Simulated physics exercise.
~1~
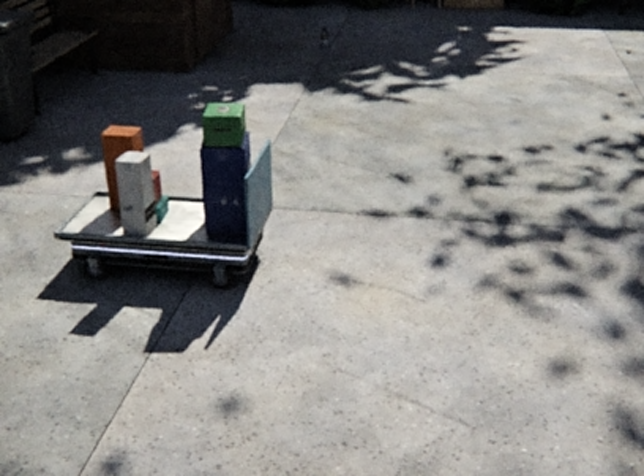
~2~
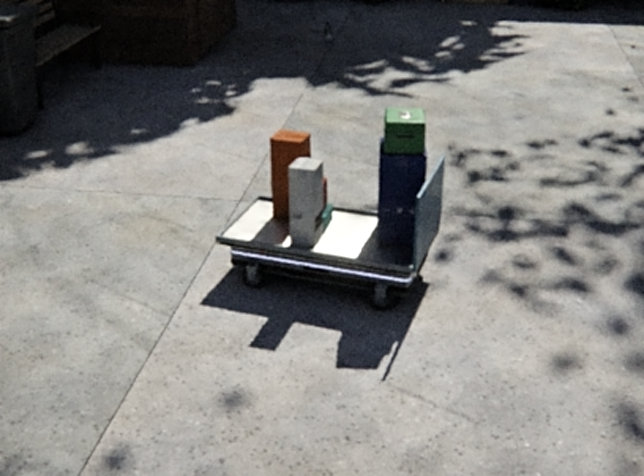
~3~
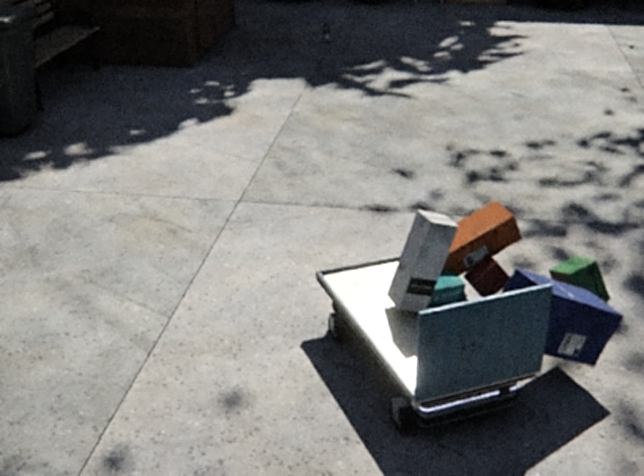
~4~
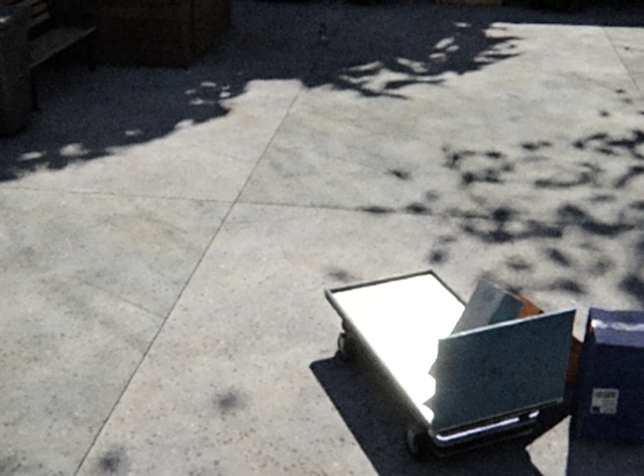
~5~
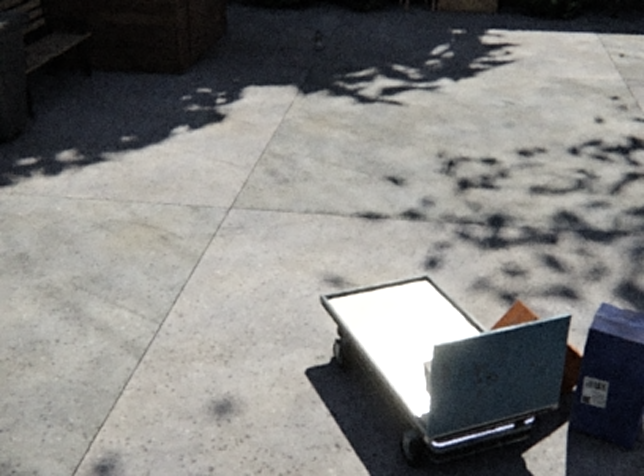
A sunlit paved area with tree shadows is seen from above by a slightly swaying camera. A flat cart stands at the left, carrying orange, white and red boxes, a small turquoise parcel, and a green box on top of a tall blue one beside the end board. The cart rolls right, then swings round so its board faces the viewer. The blue, green, orange and red boxes tumble off the far right side while the white box leans. Finally the cart is still, with the blue box on the ground at the right and the orange one partly visible behind the board.
